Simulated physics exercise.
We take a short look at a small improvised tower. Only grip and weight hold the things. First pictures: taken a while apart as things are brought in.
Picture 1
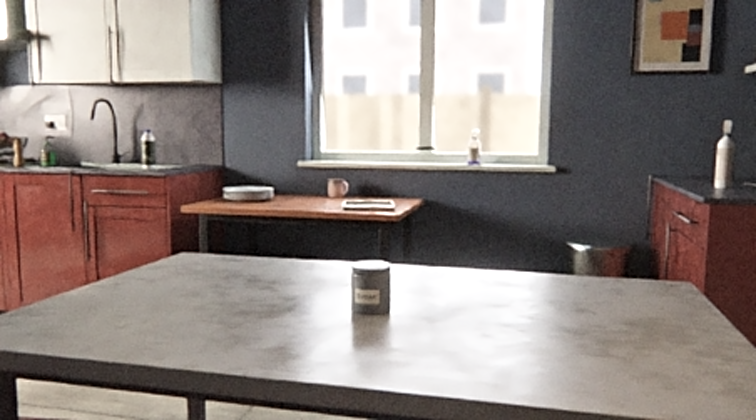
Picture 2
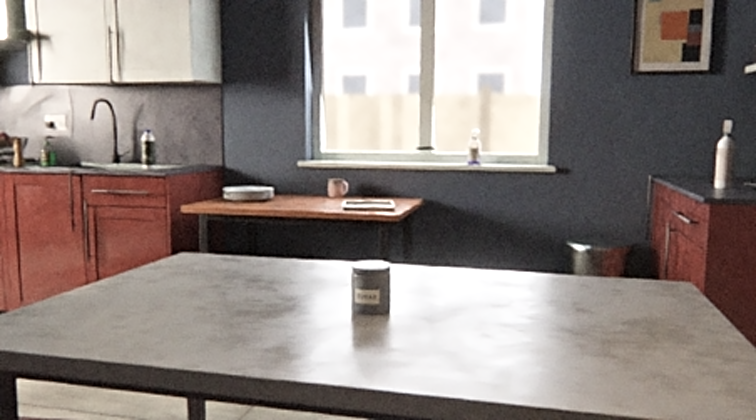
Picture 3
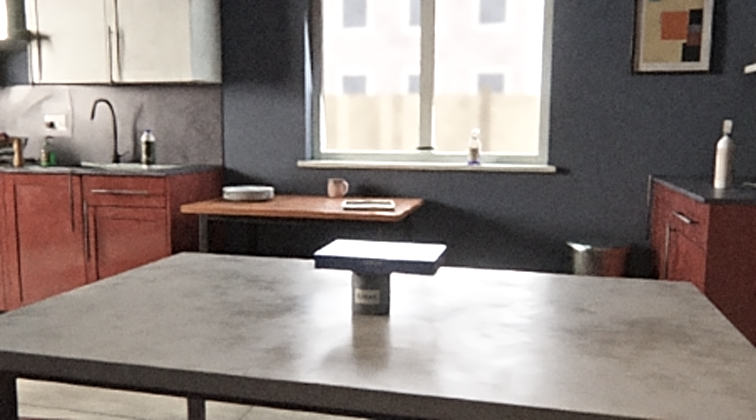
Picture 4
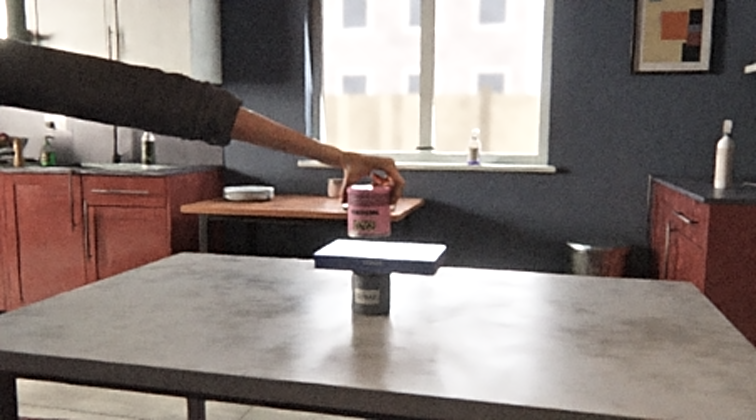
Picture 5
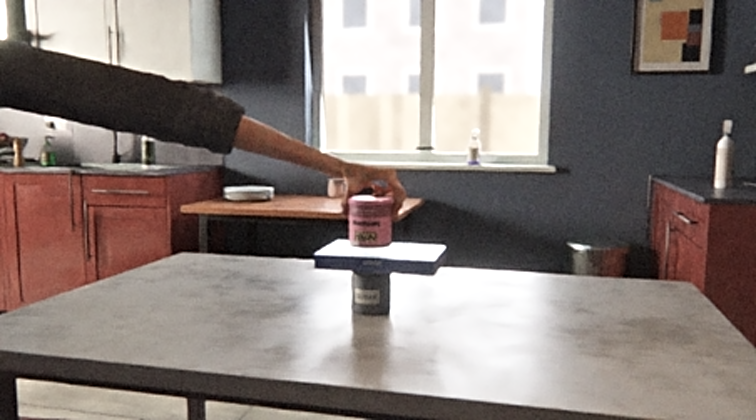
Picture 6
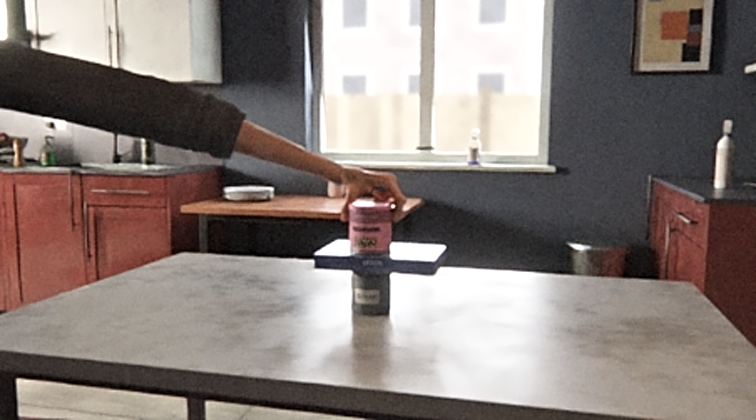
A hand lowers a pink tin onto a flat slab resting on a grey jar.
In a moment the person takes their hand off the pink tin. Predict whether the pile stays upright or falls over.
Prediction: It stays upright.
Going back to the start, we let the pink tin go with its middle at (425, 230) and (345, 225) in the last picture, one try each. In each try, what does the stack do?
First try: Topples; second try: Stands.
Then, 0.60 s on from there, no change.
Then, 1.40 s on from there, pink tin resting near (371, 228).
In the end, all 3 unmoved. At the end, from the last picture's camera, pink tin near (371, 228). The stack stays up.
